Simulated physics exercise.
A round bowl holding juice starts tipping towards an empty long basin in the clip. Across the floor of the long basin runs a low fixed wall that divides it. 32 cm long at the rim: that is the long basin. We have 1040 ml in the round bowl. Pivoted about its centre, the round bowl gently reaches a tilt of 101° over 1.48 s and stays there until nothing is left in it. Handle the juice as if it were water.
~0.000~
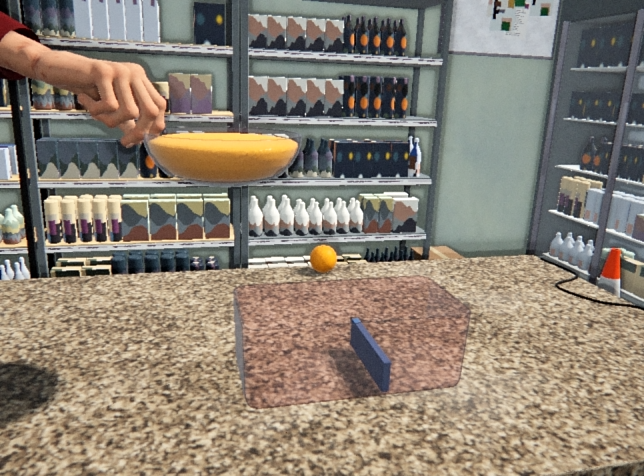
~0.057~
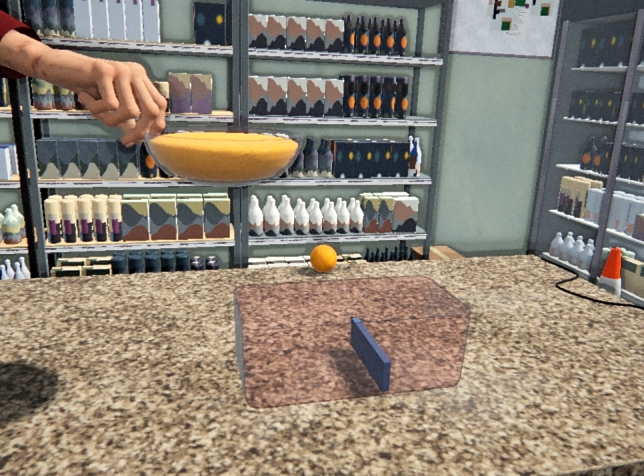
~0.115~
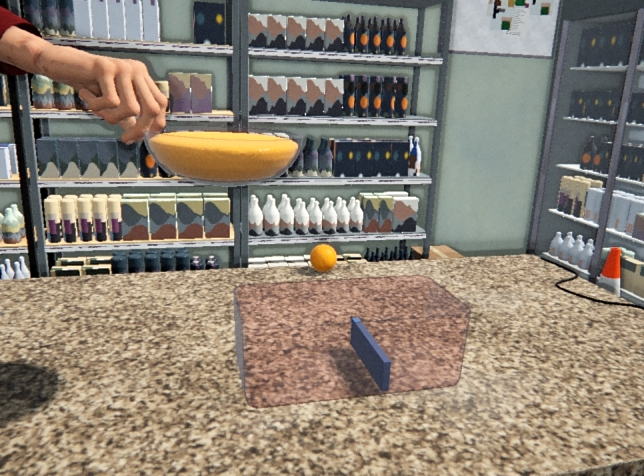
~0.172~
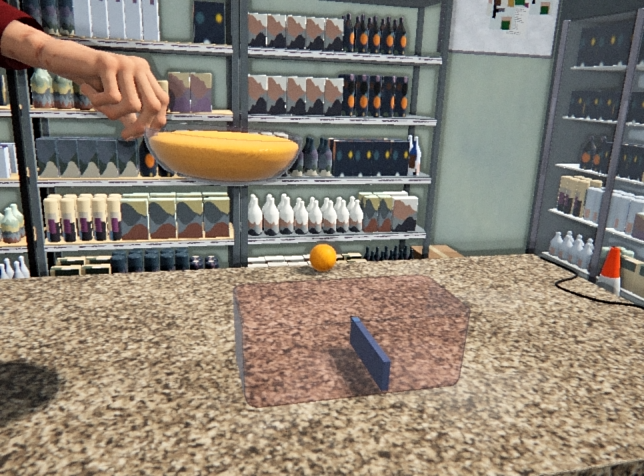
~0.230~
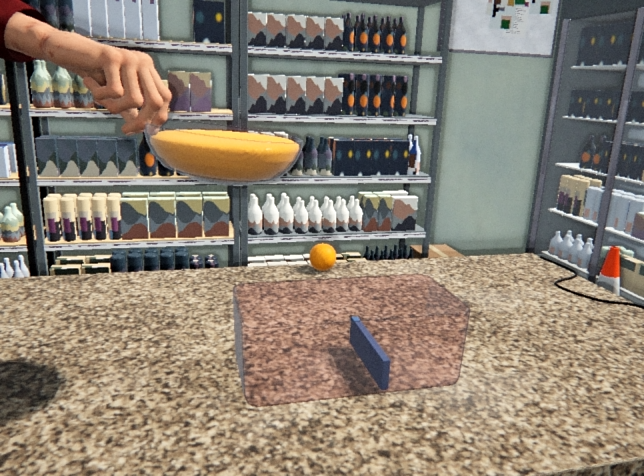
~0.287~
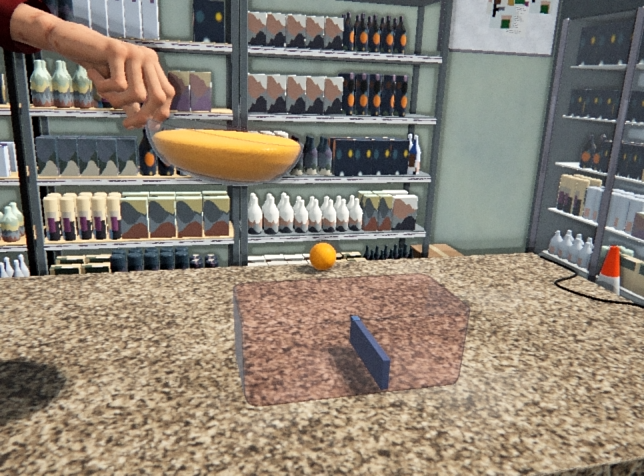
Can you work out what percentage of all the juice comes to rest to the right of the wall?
I would put it at 17 per cent.
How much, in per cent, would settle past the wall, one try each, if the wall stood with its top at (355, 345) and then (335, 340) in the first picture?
In turn about 45 and 70 per cent.
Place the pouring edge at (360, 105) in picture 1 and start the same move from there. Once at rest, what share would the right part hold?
Result then: Approx. 70 %.
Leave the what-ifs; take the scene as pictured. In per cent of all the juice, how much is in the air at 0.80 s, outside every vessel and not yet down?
Some 46 % is the figure.
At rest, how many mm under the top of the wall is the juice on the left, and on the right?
On the left it's about 18 mm; on the right, about 38 mm.
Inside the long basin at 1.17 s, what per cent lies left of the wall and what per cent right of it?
Near 76 on the left, 14 on the right.
Then, 0.80 s in, the tilt is 56° and 30 per cent is still to pour, 21 is left of the wall and 3 right of it.
Then, 1.17 s in, the tilt is 90° and 1 per cent is still to pour, 76 is left of the wall and 13 right of it.
Then, 1.56 s in, the tilt is 101° and 0 per cent is still to pour, 79 is left of the wall and 16 right of it.
Then, 1.98 s in, the tilt is 101° and 0 per cent is still to pour, 79 is left of the wall and 16 right of it.
Finally, 79 per cent lies left of the wall, 17 right of it and 5 outside.
